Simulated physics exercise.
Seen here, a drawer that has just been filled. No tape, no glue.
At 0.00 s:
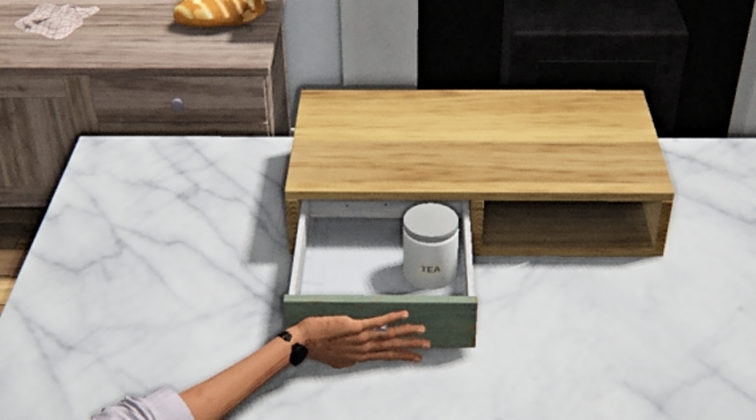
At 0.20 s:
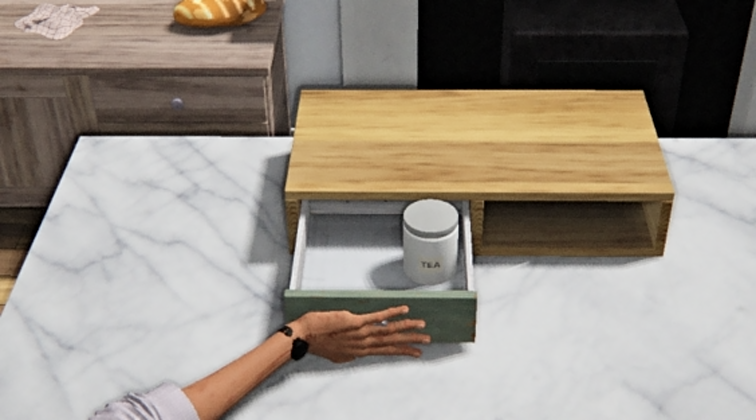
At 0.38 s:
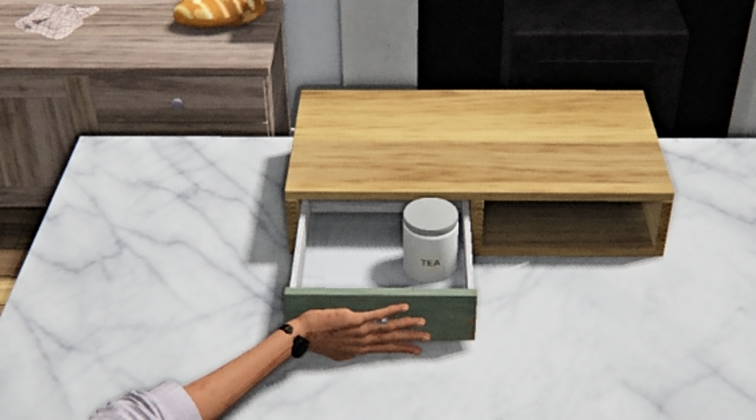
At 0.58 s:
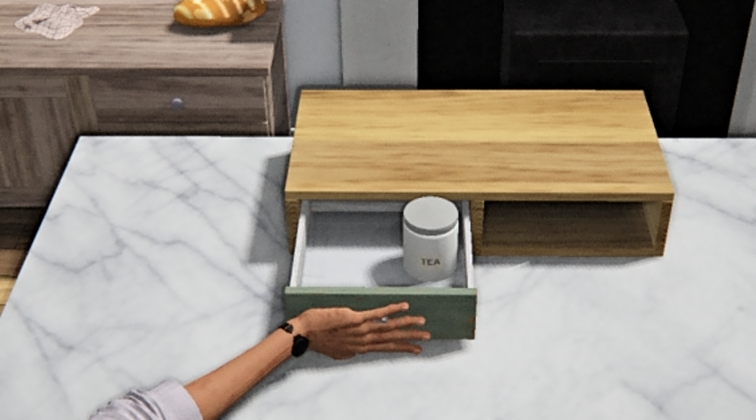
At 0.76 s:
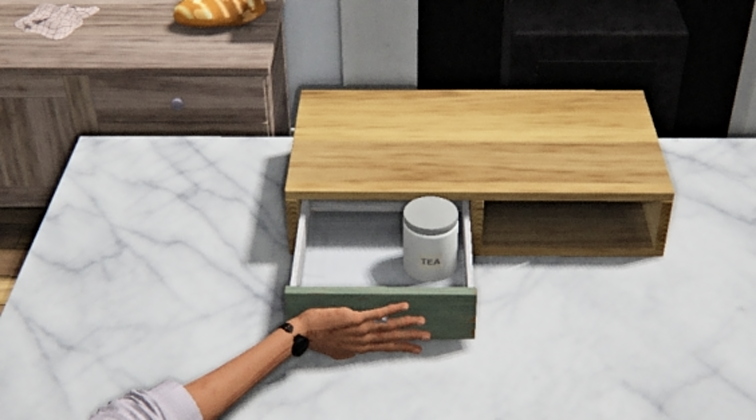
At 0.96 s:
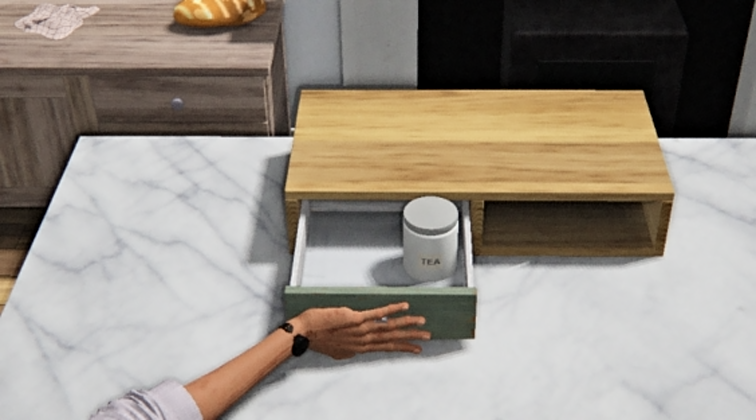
At first, a green-fronted drawer sits wide open in a wooden unit on a marble counter, a white tea jar inside and a hand held against its front. The drawer shifts inward very slightly with the hand and jar, then everything stays still, the drawer still wide open.
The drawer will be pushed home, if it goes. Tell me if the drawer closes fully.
The drawer stays ajar.
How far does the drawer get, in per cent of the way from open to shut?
About 55 per cent.
By 1.34 s, drawer starting in.
When it is over (2.4 s), the drawer will not close.
